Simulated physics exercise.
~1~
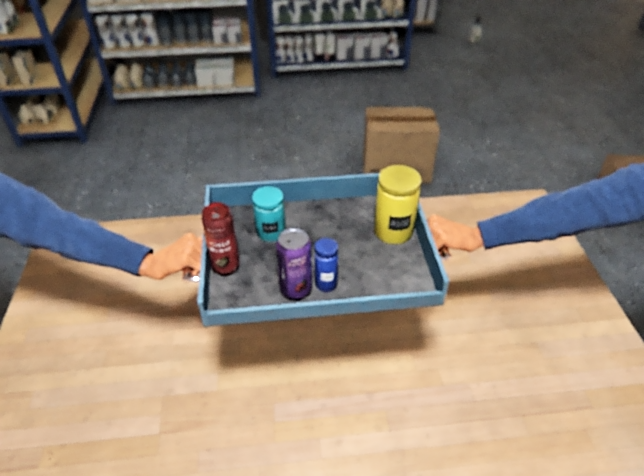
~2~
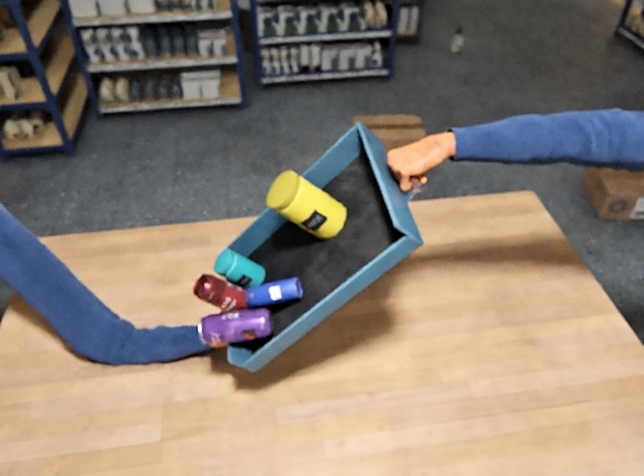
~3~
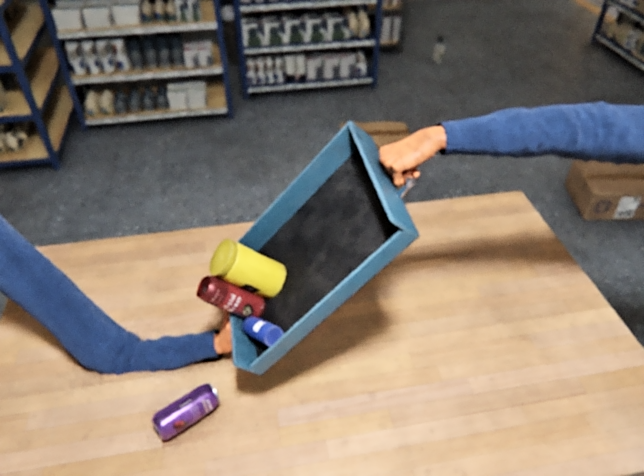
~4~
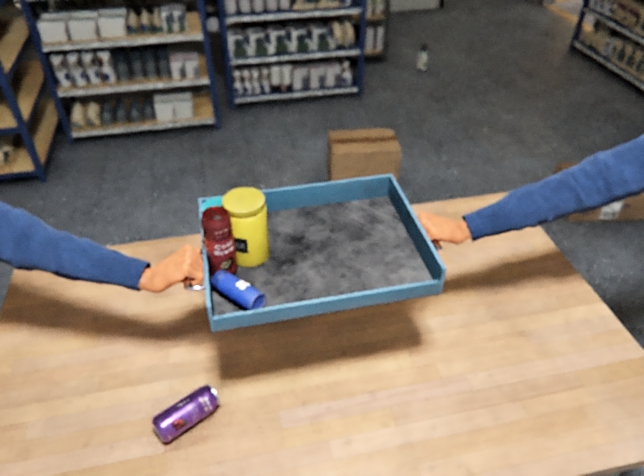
Above a wooden table, two hands tip a crate left, spill a purple can, and level it.
